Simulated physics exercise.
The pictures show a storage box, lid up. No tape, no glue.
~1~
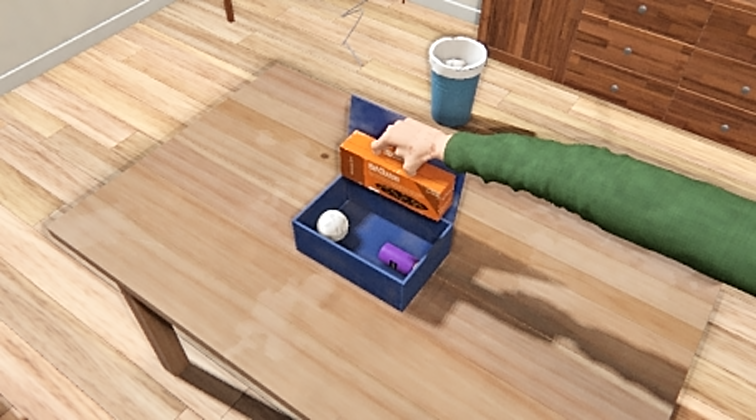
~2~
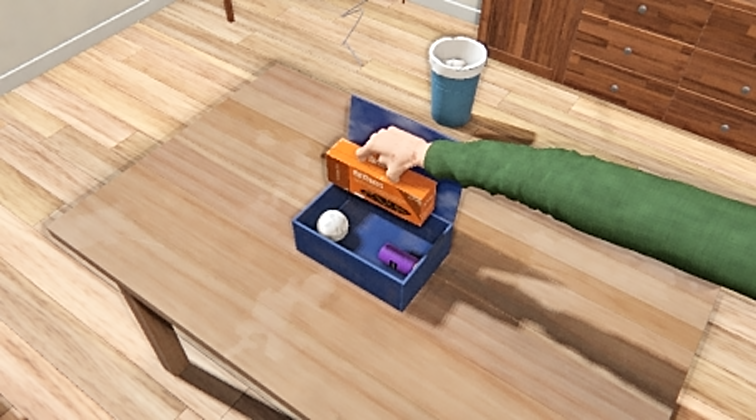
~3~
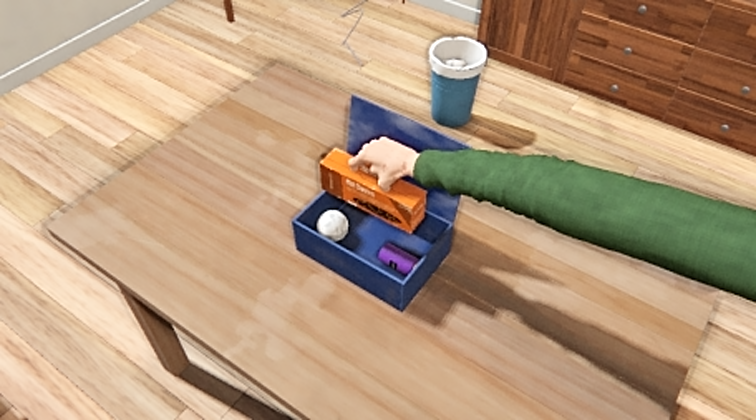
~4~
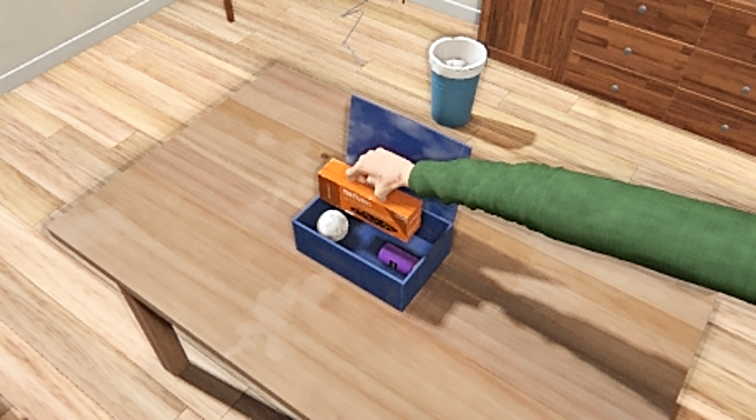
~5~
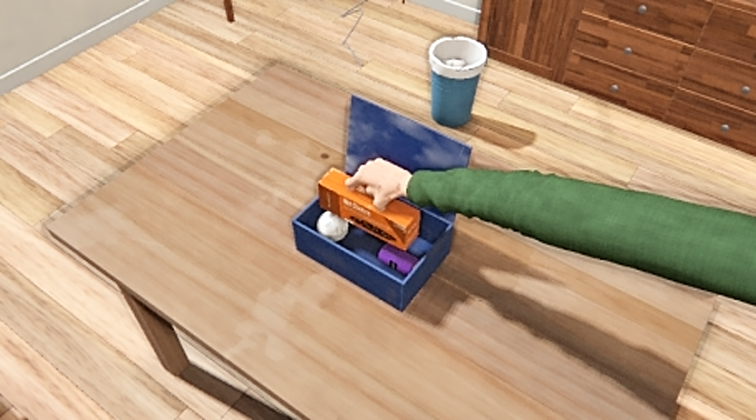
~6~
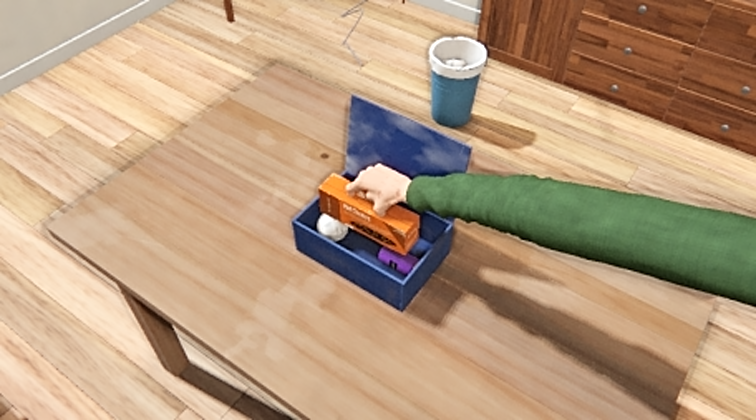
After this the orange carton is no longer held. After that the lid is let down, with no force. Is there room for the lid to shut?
In the end the lid closes.
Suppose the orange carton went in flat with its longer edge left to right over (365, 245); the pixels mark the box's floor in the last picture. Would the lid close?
Then it shuts flat.
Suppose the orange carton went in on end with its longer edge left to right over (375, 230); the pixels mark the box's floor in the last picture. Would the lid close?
Then it is held up.
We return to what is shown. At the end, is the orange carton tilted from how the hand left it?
The orange carton tips.
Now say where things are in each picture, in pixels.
In the first frame, coming down; orange carton (396, 175); purple shaker (402, 262).
In the second frame, coming down; orange carton (380, 181); purple shaker (402, 262).
In the third frame, coming down; orange carton (372, 190); purple shaker (402, 262).
In the fourth frame, coming down; orange carton (369, 200); purple shaker (402, 262).
In the fifth frame, coming down; orange carton (368, 208); purple shaker (402, 262).
In the sixth frame, put in, still held; orange carton (368, 214); purple shaker (402, 262).
Then, 0.40 s after the last picture, orange carton on its side near (374, 224); white ball rolled a little.
Then, 1.30 s after the last picture, lid 80° above the rim; orange carton on its side near (375, 225); purple shaker rolled about its own width; white ball rolled a little.
Then, 1.70 s after the last picture, lid 46° above the rim; orange carton on its side near (375, 225); purple shaker rolled about its own width; white ball rolled a little.
Then, 2.00 s after the last picture, lid 6° above the rim; orange carton on its side near (375, 225); purple shaker rolled about its own width; white ball rolled a little.
At rest, lid shut; tipped over in the box, orange carton; the other 2 in place. Seen from the same camera at the end, orange carton near (375, 225).
